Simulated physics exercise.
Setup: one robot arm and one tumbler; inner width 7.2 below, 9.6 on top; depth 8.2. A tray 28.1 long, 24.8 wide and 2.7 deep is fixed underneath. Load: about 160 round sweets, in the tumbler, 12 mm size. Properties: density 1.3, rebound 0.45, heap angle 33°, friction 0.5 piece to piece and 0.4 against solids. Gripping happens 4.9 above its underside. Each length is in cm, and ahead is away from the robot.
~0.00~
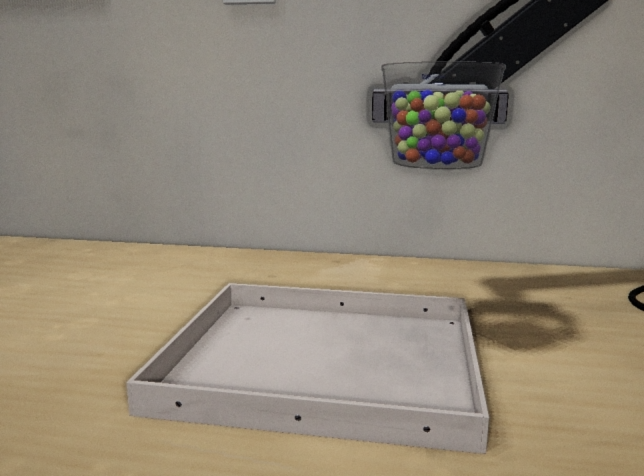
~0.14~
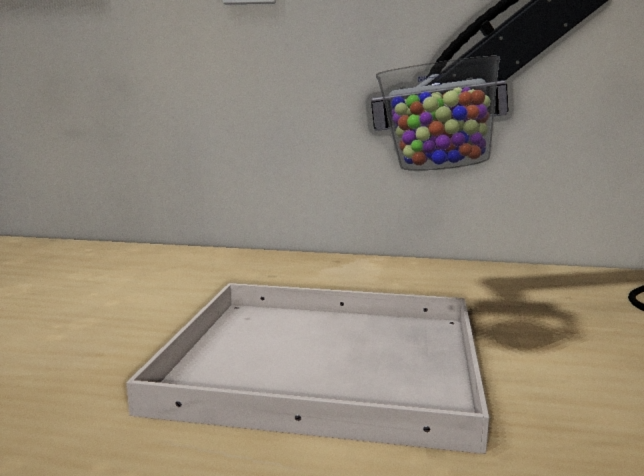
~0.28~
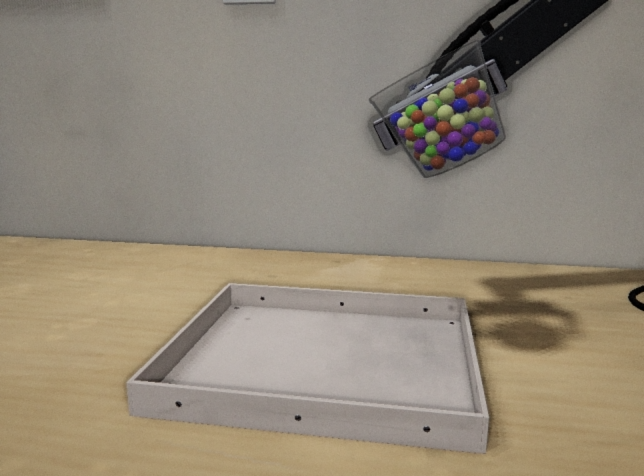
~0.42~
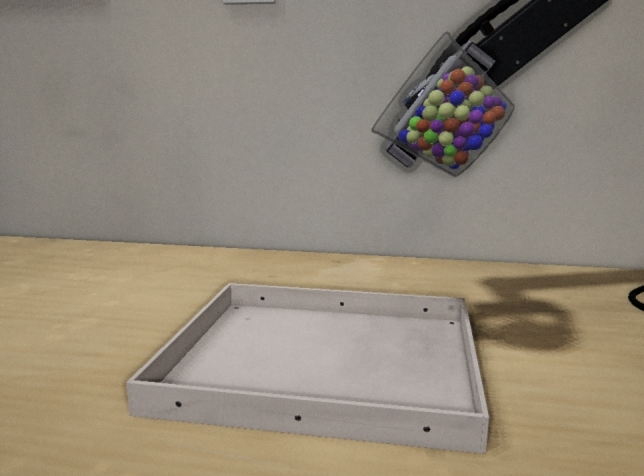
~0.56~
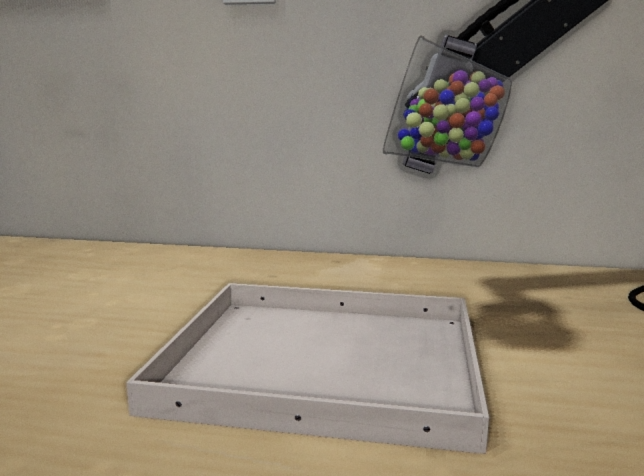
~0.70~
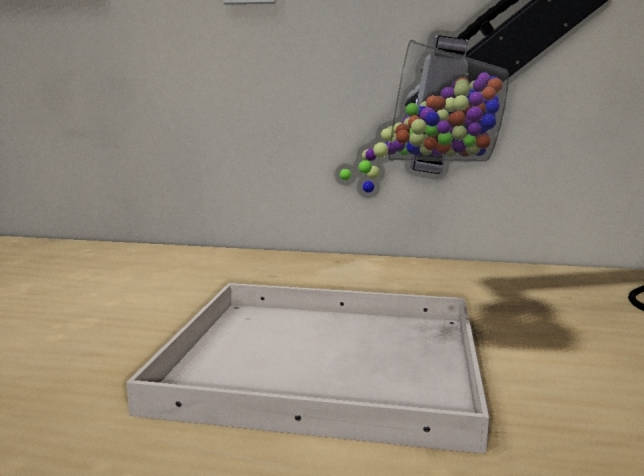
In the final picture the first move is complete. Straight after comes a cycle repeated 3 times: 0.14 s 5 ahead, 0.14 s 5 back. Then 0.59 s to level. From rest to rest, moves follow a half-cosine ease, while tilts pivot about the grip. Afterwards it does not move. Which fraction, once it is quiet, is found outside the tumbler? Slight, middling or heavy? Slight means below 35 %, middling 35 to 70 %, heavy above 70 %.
Heavy.
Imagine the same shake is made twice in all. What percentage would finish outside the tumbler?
90 per cent or so.
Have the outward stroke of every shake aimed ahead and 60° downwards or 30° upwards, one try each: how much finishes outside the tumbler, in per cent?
Result: Approx. 55 % and 100 %, one try each.
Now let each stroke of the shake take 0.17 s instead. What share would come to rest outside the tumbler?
It would be some 95 %.
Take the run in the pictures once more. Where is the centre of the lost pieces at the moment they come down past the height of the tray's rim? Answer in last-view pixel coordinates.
I'd put it somewhere near (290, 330).
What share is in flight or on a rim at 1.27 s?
My guess is some 13 in a hundred.
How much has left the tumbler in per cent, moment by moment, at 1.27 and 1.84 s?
First it's 90 percent, and after that 95 percent.
After 1.27 s, tilted 82° forward, highest piece 23 above the table; 122 in the tray, 17 in the tumbler, 2 on the table or floor, 22 in flight or on a rim.
After 1.84 s, tilted 39° forward, highest piece 24 above the table; 154 in the tray, 7 in the tumbler, 2 on the table or floor.
After 2.33 s, level, highest piece 22 above the table; 154 in the tray, 7 in the tumbler, 2 on the table or floor.
After 3.38 s, level, highest piece 22 above the table; 154 in the tray, 7 in the tumbler, 2 on the table or floor.
In the end, 154 in the tray, 7 in the tumbler, 2 on the table or floor. That is 96 % outside the tumbler.
